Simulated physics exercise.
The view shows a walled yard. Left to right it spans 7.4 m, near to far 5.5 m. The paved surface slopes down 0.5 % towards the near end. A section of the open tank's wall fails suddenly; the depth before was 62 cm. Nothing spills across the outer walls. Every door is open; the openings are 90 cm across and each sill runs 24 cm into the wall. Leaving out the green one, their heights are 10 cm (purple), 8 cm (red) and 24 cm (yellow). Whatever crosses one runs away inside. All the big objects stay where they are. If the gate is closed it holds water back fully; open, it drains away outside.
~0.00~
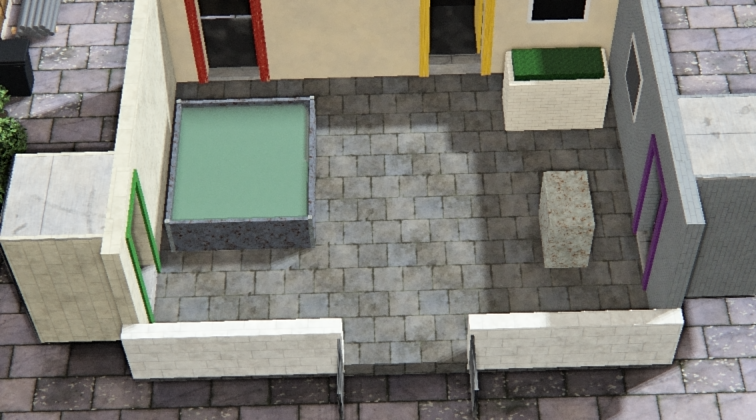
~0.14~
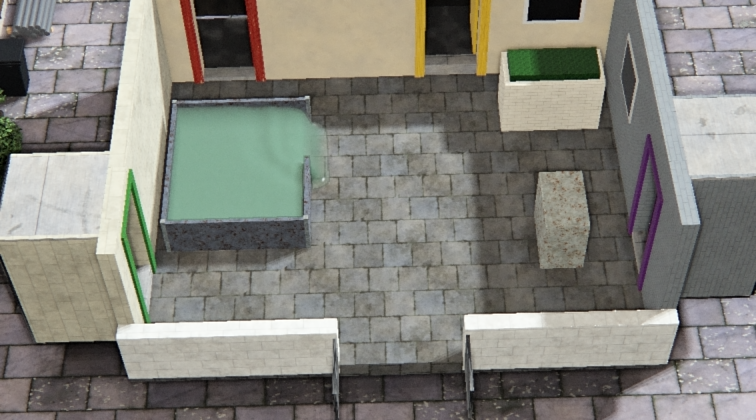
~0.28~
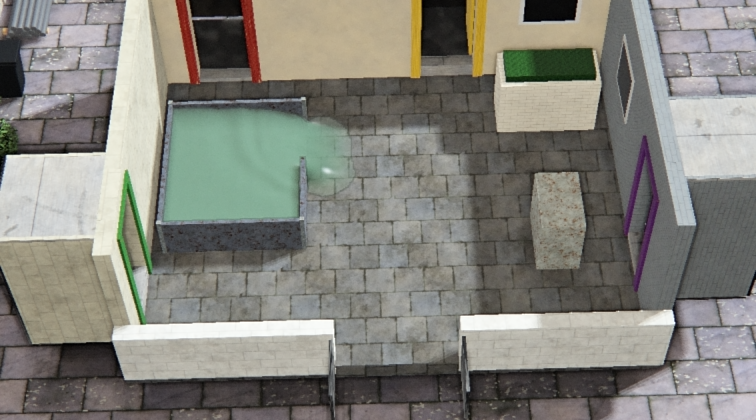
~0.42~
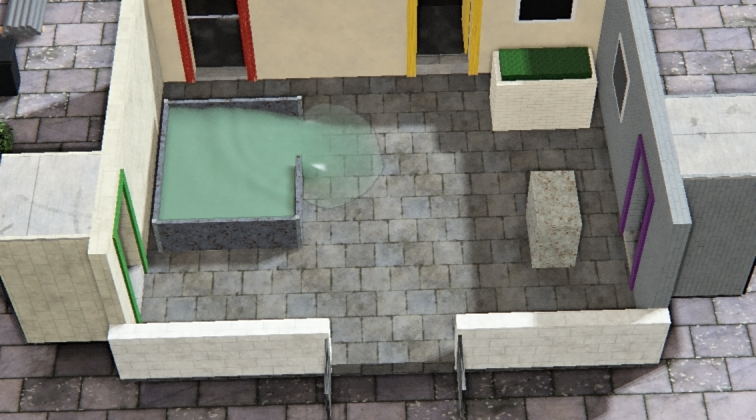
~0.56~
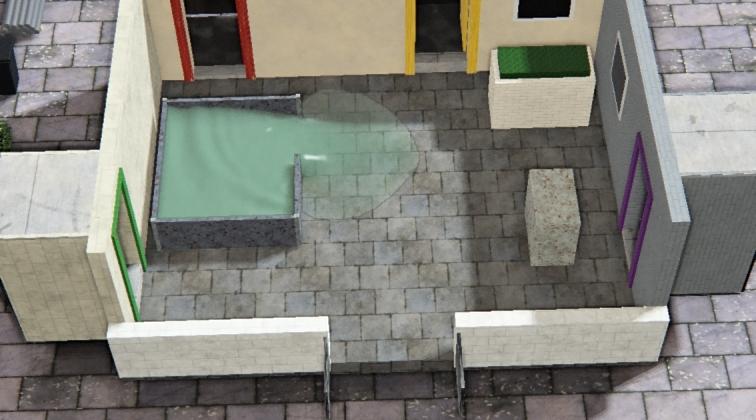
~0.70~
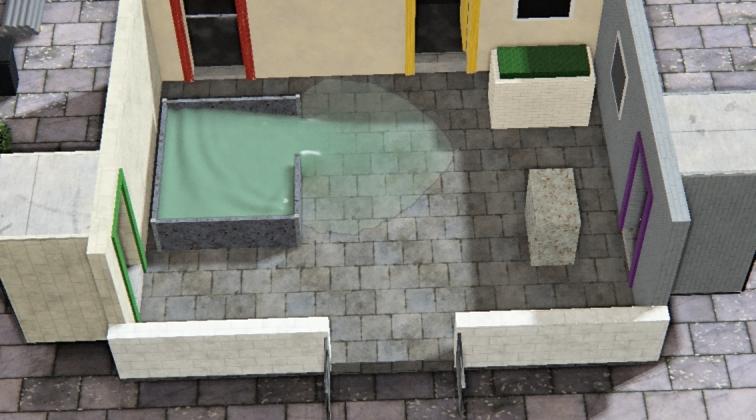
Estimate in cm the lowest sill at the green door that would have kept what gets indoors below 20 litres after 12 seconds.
Some 6.5 cm above the ground.
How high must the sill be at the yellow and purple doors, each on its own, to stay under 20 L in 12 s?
About 14.5 cm at yellow and 10.5 cm at purple.
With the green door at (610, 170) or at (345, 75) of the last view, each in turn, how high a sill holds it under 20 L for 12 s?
Roughly 19 and 9.5 cm.
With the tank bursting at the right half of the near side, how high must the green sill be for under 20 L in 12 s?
Some 15 cm.
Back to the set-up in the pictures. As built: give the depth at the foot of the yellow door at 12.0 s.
Roughly 6.5 cm deep.
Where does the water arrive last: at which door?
Last comes the green one.
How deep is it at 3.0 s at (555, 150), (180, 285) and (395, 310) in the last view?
Roughly 5, 0 and 0 cm, in turn.
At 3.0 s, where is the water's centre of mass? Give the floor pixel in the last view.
At about (359, 165).
After 1.4 s water covers 35 % of the floor, deepest (35 cm) near (310, 144); it has not reached the green door.
After 3.0 s water covers 55 % of the floor, deepest (40 cm) near (595, 79); it has not reached the green door.
After 12.0 s water covers 100 % of the floor, deepest (14 cm) near (155, 166); 9 cm at the green door, 0 litres in over its 24 cm sill.
At the green door as built, the water arrived by 8.7 s and peaked near 12 cm at 10.8 s.
Run again over the same 12 s with other heights there, 32 litres in over 5.5 cm, 13 litres over 7.5 cm. The limit of 20 litres is kept from about 6.5 cm up.
